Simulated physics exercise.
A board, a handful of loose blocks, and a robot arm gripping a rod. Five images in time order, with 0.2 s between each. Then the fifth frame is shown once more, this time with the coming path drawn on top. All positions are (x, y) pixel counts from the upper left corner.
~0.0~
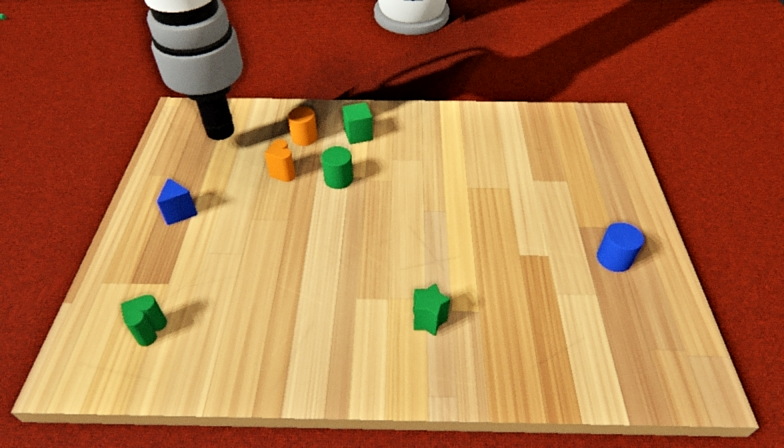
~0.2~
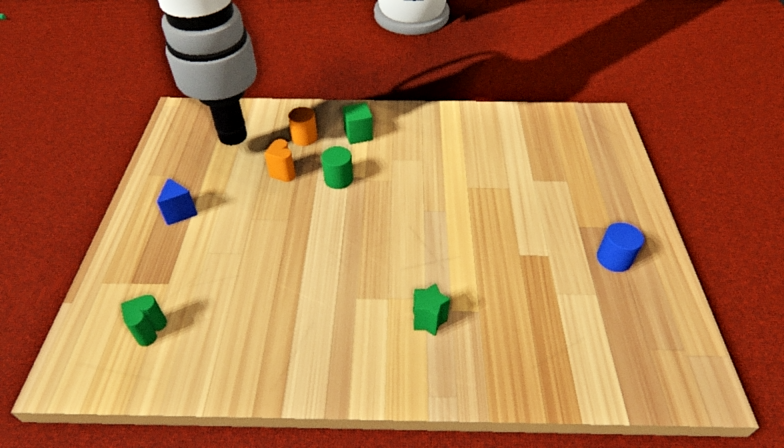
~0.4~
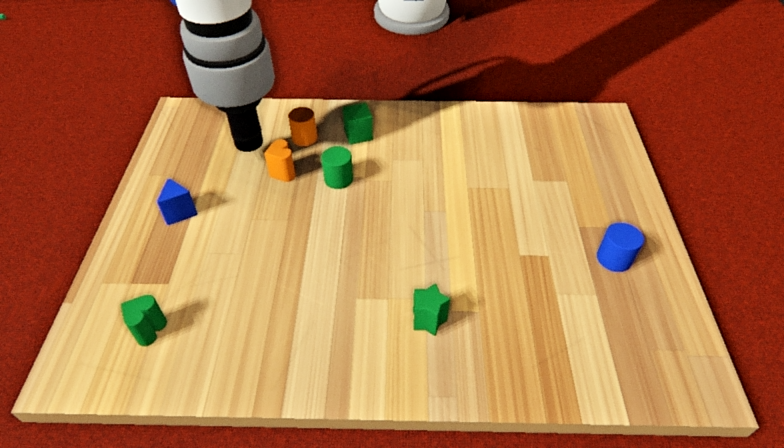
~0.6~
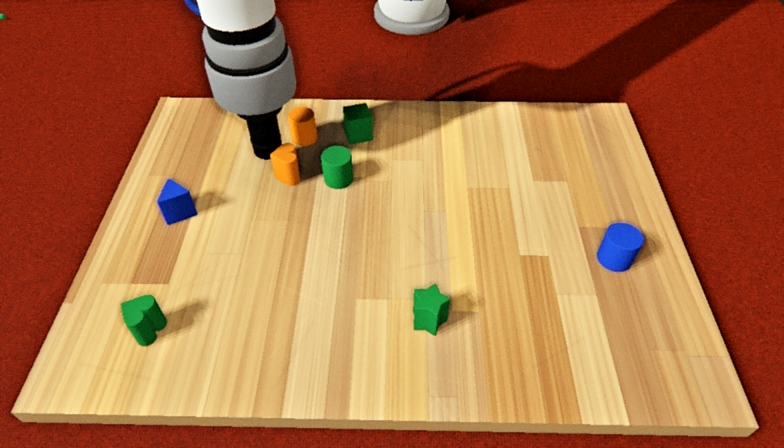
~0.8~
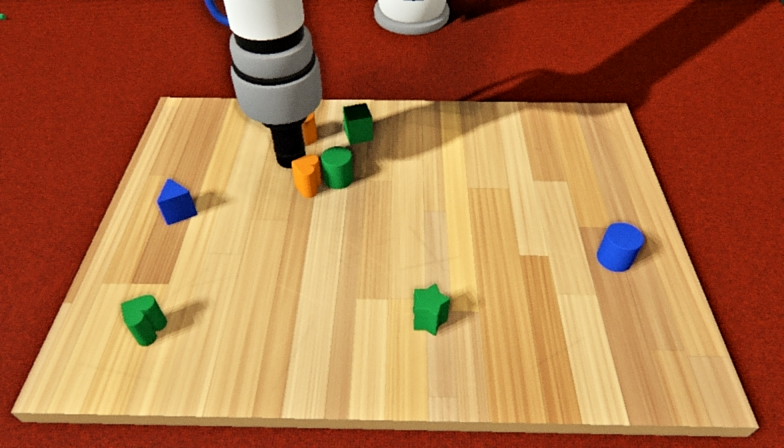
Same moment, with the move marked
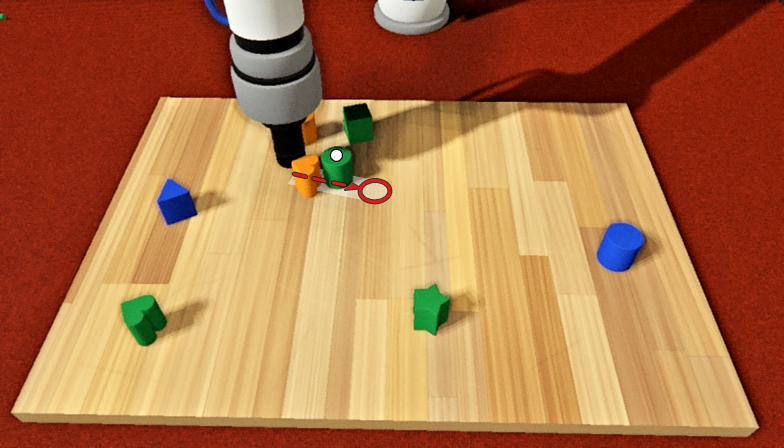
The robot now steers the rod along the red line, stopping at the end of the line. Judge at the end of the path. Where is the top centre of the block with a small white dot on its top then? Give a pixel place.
That would be at about pixel (402, 157).
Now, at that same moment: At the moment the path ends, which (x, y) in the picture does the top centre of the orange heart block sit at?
It will end up at (325, 178).
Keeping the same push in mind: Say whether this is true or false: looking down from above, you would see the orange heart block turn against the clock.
This is false.
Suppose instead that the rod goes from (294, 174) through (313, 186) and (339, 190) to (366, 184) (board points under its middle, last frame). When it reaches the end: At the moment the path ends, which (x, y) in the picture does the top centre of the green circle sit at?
The middle of the upper face of the green circle will lie at about (383, 144) in the picture.
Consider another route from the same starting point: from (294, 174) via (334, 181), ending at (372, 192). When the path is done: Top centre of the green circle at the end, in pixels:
Somewhere near (401, 162).
The line goes in a line from (294, 174) to (375, 191); the dot is on the green circle.
On the path given first. Halfway along, rod at (332, 169); orange heart block at (325, 177), turned 55° clockwise; green circle at (362, 158).
At the end, rod at (374, 177); orange circle unmoved; orange heart block at (325, 178), turned 60° clockwise; green circle at (402, 157).
